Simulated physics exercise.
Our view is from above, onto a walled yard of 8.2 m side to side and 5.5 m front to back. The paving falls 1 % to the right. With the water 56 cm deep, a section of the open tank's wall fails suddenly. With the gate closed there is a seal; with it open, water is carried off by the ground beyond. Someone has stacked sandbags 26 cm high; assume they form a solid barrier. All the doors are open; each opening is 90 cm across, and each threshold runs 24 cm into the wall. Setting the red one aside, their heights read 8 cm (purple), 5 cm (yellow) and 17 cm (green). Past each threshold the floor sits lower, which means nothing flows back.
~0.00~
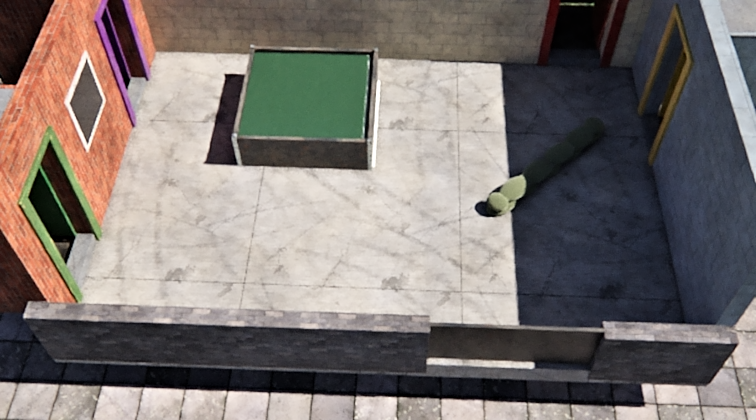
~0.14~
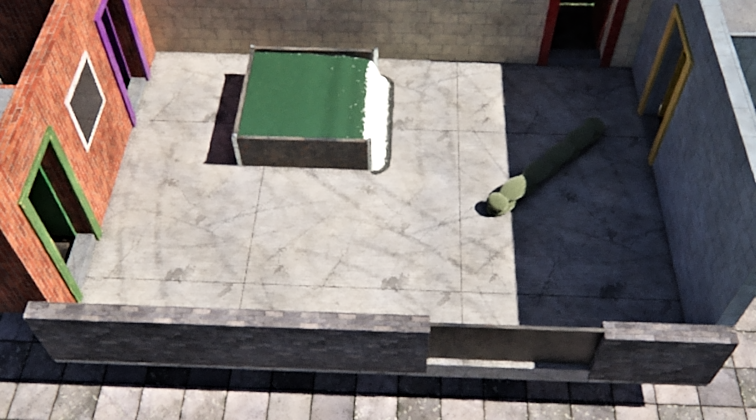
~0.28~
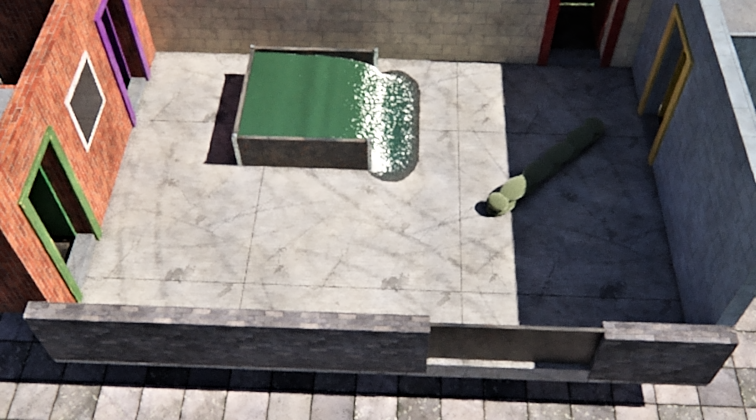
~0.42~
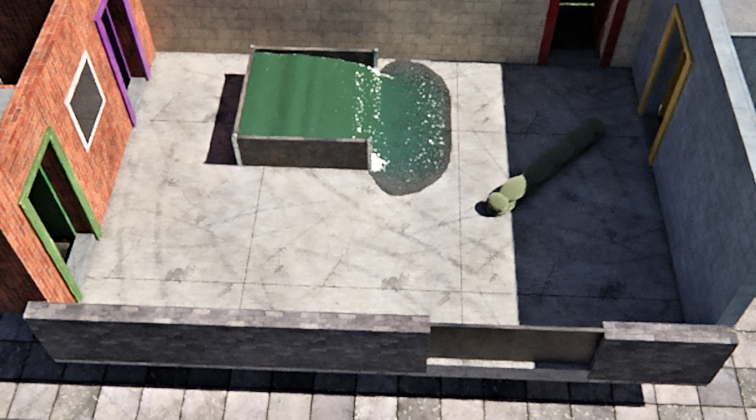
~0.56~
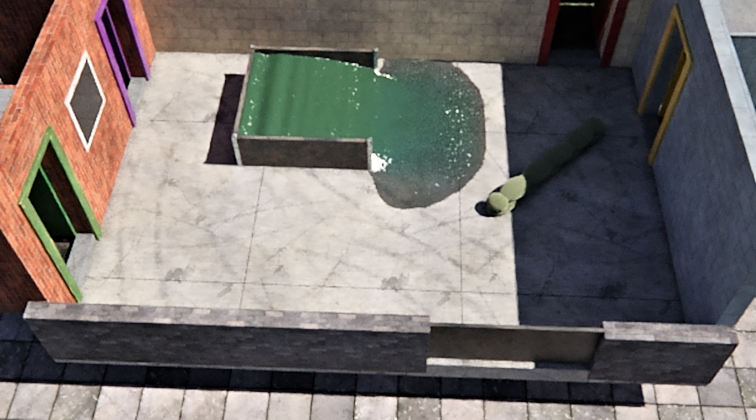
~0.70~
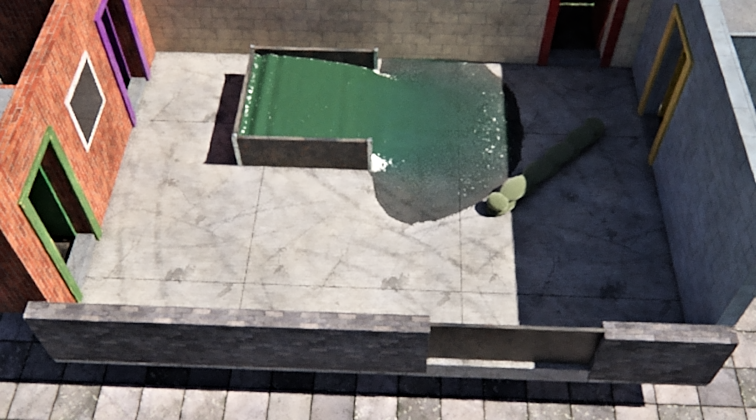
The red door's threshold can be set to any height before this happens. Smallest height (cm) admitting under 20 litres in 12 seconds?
Roughly 29 cm.
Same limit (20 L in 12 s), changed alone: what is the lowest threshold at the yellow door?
Roughly 16 cm at the yellow door.
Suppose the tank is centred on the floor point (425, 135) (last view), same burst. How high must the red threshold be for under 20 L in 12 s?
36 cm, give or take.
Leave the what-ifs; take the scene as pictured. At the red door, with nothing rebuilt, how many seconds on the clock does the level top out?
Around 3.2 s.
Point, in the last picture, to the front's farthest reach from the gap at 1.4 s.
Around pixel (634, 101).
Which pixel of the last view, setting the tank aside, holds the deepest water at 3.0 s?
Around (629, 78).
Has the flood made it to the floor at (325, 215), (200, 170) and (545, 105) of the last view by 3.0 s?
In the order asked: Untouched, untouched, soaked.
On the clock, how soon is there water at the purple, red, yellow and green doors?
For purple it's 10.0 s, for red 1.3 s, for yellow 1.6 s, and for green 11.0 s.
After 1.4 s water covers 25 % of the floor, deepest (27 cm) near (530, 163); 5 cm at the red door, 0 litres in over its 15 cm threshold.
After 3.0 s water covers 35 % of the floor, deepest (42 cm) near (629, 78); 34 cm at the red door, 34 litres in over its 15 cm threshold.
After 12.0 s water covers 90 % of the floor, deepest (8 cm) near (627, 70); 6 cm at the red door, 143 litres in over its 15 cm threshold.
At the red door as built, the water arrived by 1.3 s and peaked near 34 cm at 3.2 s.
Run again over the same 12 s with other heights there, 39 litres in over 25 cm, 8 litres over 33.5 cm. The limit of 20 litres is kept from about 29 cm up.
